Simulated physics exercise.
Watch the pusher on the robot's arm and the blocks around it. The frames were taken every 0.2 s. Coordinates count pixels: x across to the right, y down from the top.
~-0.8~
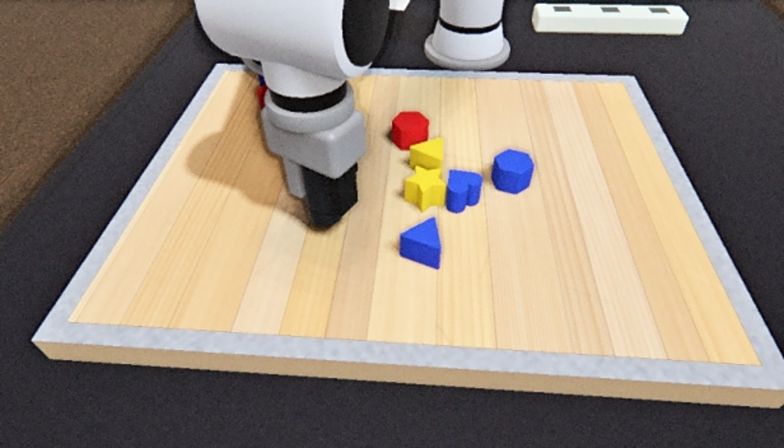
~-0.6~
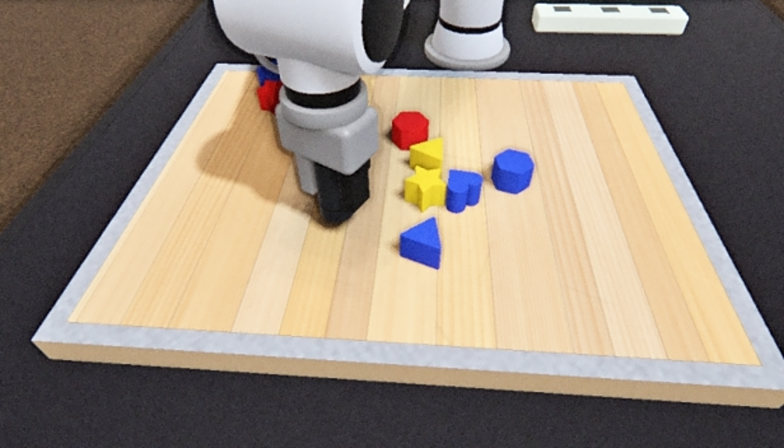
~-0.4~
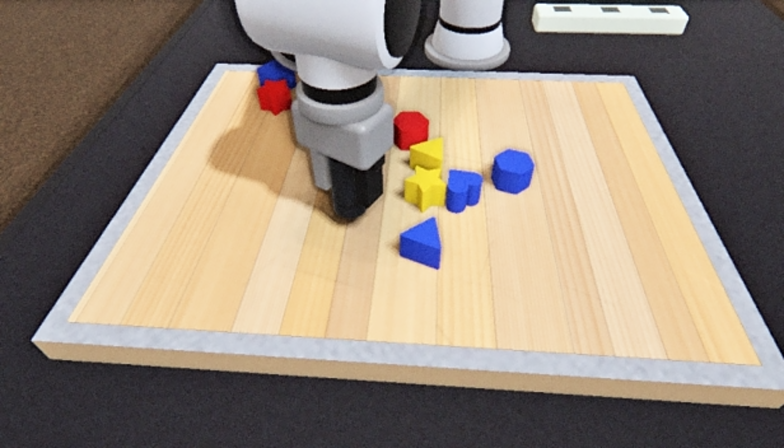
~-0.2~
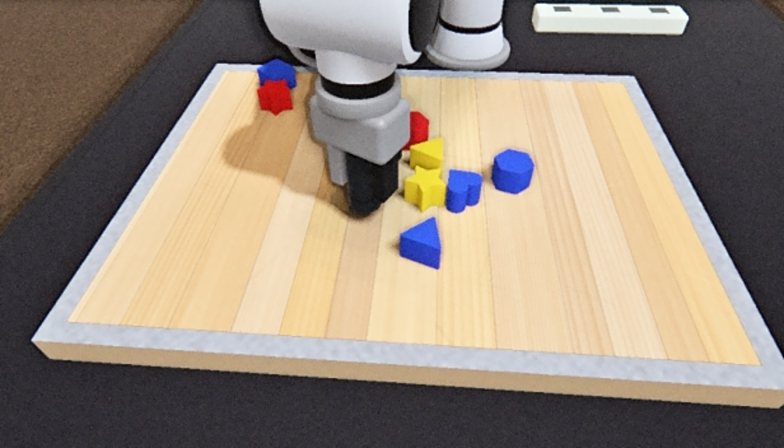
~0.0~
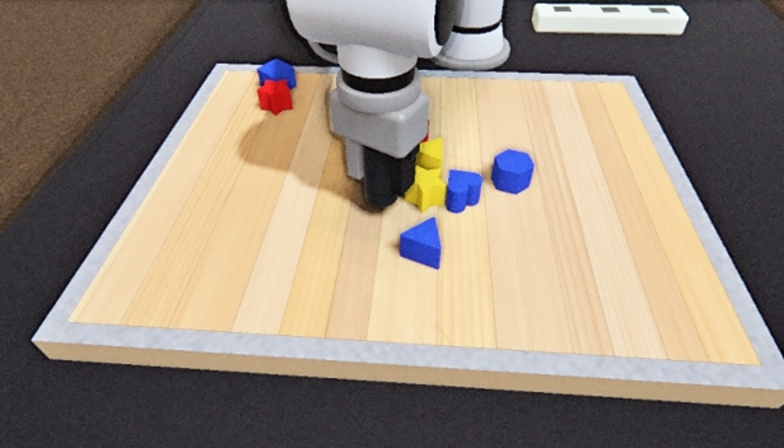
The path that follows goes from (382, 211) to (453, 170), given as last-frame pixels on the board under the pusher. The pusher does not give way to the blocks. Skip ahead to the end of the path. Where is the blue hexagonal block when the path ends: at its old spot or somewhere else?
If the pusher follows that path, the blue hexagonal block stays in its place.
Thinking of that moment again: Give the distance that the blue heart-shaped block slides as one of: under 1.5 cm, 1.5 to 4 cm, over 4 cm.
It ends 1.5 to 4 cm from its spot.
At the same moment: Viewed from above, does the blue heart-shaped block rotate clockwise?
Yes - that is the case.
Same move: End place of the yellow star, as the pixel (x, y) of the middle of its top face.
It is going to be at (478, 161).
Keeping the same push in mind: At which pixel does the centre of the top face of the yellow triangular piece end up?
My prediction: (443, 134).
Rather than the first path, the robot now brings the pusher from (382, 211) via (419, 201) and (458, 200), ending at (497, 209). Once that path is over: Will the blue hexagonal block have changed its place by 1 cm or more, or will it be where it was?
Displaced.
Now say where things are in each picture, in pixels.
In the first picture, lower end of the pusher (327, 215), tops of blocks, yellow star (426, 178), yellow triangular piece (431, 147), blue heart-shaped block (463, 180), blue hexagonal block (515, 160).
In the second picture, pusher (338, 212), blocks as before.
In the third picture, pusher (351, 208), blocks as before.
In the fourth picture, pusher (366, 203), blocks as before.
In the fifth picture, pusher (382, 197), yellow star (426, 178), yellow triangular piece (431, 147), blue heart-shaped block (463, 180), blue hexagonal block (515, 160).
What follows on the original path. One third of the way, pusher (407, 182); yellow star (436, 170), turned 30° clockwise.
Two thirds of the way, pusher (431, 169); yellow star (461, 164), turned 55° clockwise; yellow triangular piece (436, 145), turned 30° anticlockwise; blue heart-shaped block (481, 181), turned 25° clockwise.
At the end, pusher (454, 156); yellow star (478, 161), turned 90° clockwise; yellow triangular piece (443, 134), turned 55° anticlockwise; blue heart-shaped block (484, 181), turned 35° clockwise; blue hexagonal block not moved.
